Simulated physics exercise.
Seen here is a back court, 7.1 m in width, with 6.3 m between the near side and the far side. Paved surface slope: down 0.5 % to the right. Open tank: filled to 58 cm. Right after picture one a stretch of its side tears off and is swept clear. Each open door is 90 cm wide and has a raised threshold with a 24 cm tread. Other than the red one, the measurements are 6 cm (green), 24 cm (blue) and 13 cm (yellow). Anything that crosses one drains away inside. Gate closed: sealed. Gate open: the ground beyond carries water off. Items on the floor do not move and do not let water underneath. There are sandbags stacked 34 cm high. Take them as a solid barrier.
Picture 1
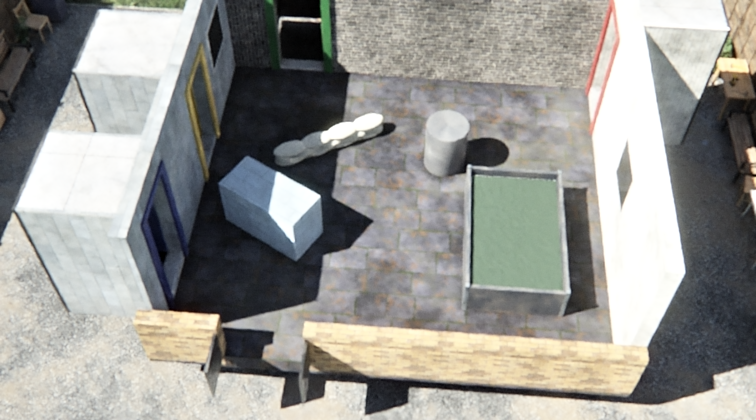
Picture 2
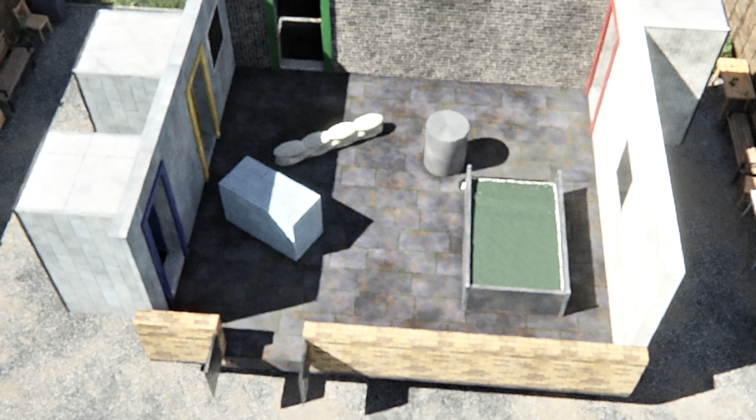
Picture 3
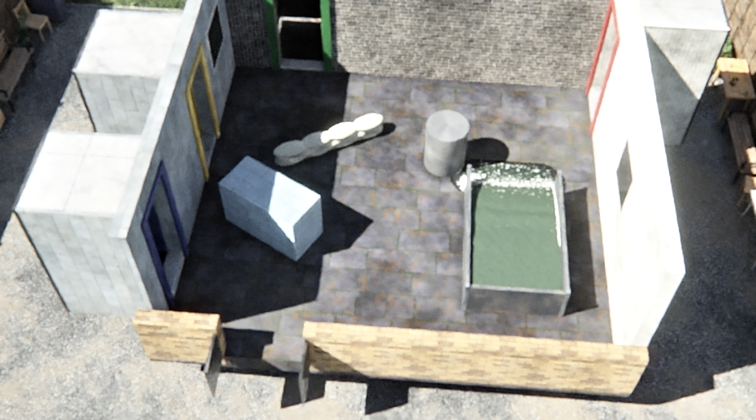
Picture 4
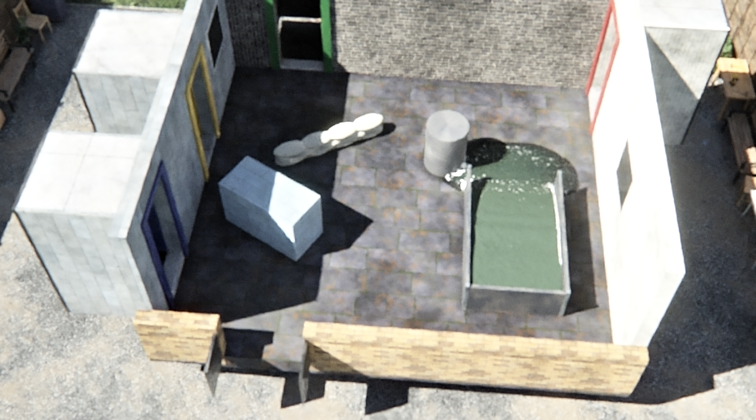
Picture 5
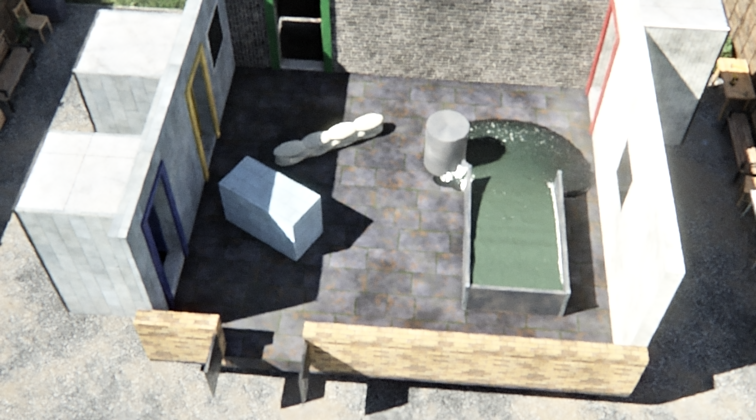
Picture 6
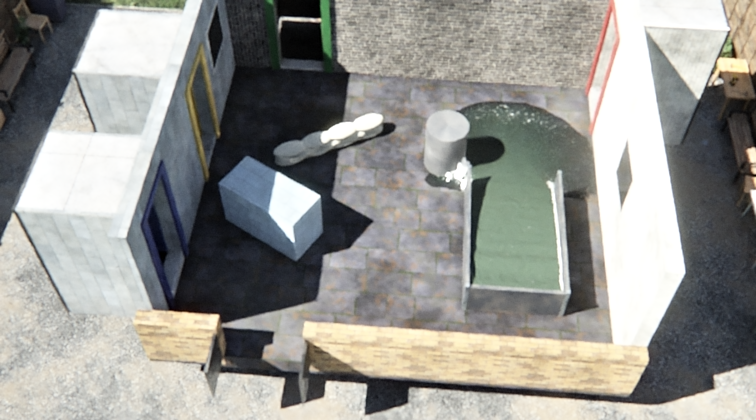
At the start, still, dark green water fills an open tank on the right of a paved court. The tank's far side gives way, and water pours through the gap in a foamy rush, then fans out across the paving behind the tank, spreading past the grey cylinder and toward the far wall.
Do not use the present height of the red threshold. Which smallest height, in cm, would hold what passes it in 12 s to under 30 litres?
It would have to be roughly 24 cm high.
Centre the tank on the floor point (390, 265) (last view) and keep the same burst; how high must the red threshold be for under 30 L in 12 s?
Minimum: Approx. 16 cm.
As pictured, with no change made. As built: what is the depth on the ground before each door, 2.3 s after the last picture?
Lab note, cm: Red 29; green 3; blue 0; yellow 0.
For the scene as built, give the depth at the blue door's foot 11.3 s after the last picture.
2.0 cm.
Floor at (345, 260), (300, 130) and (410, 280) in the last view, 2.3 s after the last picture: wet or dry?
In that order: Not reached, dry, not reached.
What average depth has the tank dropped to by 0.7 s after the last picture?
I'd put it near 34 cm.
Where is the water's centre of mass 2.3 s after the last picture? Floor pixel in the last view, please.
(503, 154) or so.
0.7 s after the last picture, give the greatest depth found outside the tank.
About 30 cm at most.
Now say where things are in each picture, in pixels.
The first picture shows still water, 58 cm deep, in the open tank at (515, 229); the red door at (601, 74) is dry.
In the second picture, the gap is on the far side, the front 0.3 m out at a hidden place; the back of the open tank holds 58 cm.
In the third picture, water pours out on the far side and has run 0.7 m, to (469, 163); about 11 cm deep outside, 58 cm at the back.
In the fourth picture, the front is at (476, 145), 1.2 m from the gap on the far side; 2.1 m2 of floor is wet, 58 cm left at the back.
In the fifth picture, the gap is on the far side, the front 1.8 m out at (491, 123); the back of the open tank holds 58 cm.
In the sixth picture, the gap is on the far side, the front 2.3 m out at (491, 105); the back of the open tank holds 56 cm; the red door at (601, 74), 2.7 m from the gap, is still 0.7 m from the nearest water.
Then, 0.7 s after the last picture water covers 20 % of the floor, deepest (30 cm) near (494, 88); 10 cm at the red door, 0 litres in over its 25 cm threshold.
Then, 2.3 s after the last picture water covers 30 % of the floor, deepest (31 cm) near (585, 94); 29 cm at the red door, 20 litres in over its 25 cm threshold.
Then, 11.3 s after the last picture water covers 95 % of the floor, deepest (8 cm) near (386, 81); 5 cm at the red door, 26 litres in over its 25 cm threshold.
At the red door as built, the water peaked near 33 cm, 1.7 s after the last picture.
With a threshold of 21 cm, 52 litres would have come in within the 12 s; with 28.5 cm, 12 litres. So under 30 litres takes about 24 cm.
